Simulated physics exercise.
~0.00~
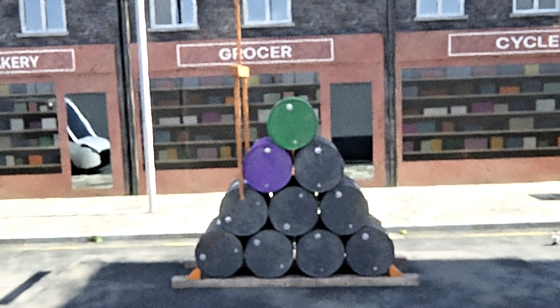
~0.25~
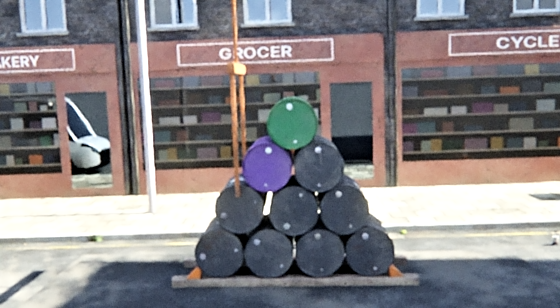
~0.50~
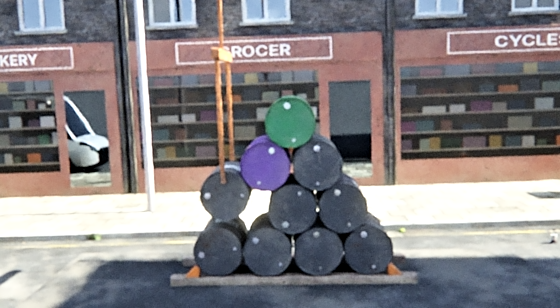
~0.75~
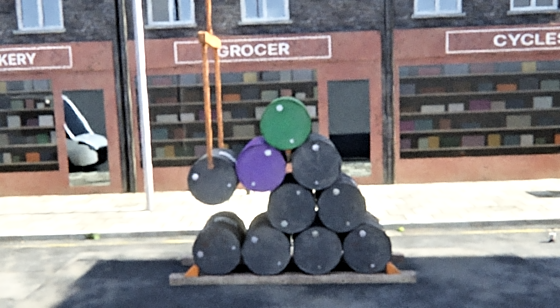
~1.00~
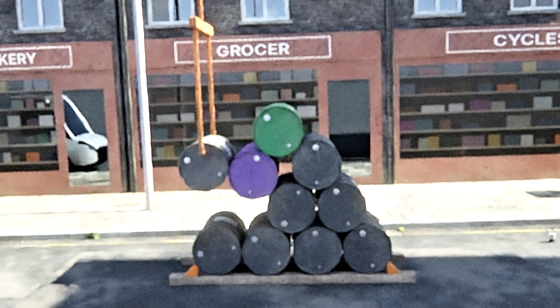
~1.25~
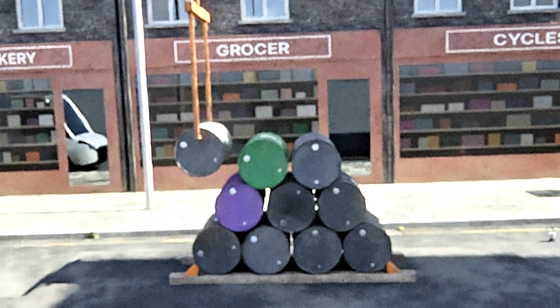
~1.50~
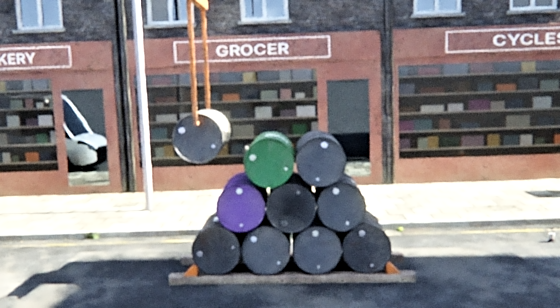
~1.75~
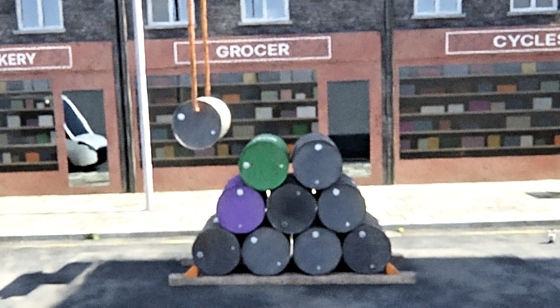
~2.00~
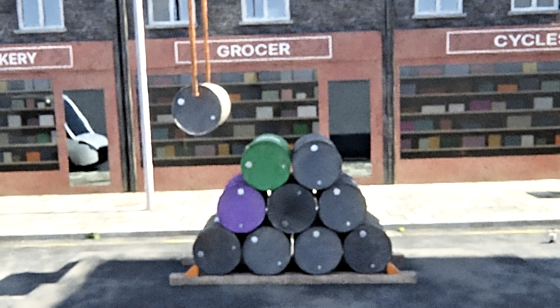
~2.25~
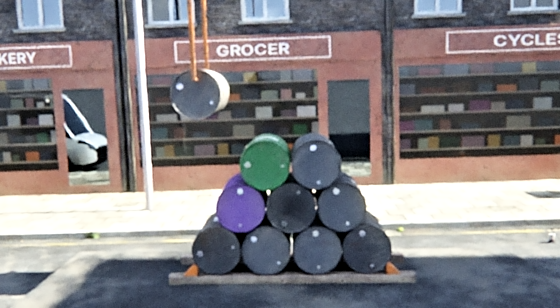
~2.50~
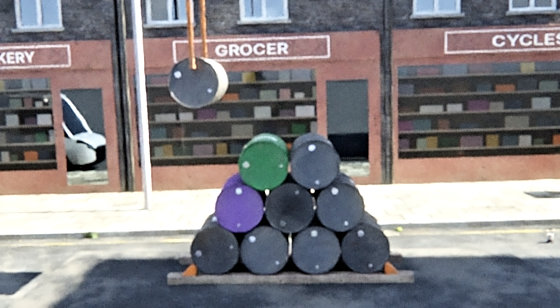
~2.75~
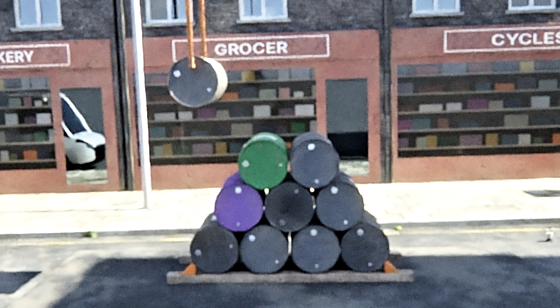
A black drum on orange lines is drawn out of the left side of a stacked pyramid before a row of shops and lifted away, while the purple drum rolls down into the gap, the green one follows, and the remaining stack sits still beneath the hanging drum.
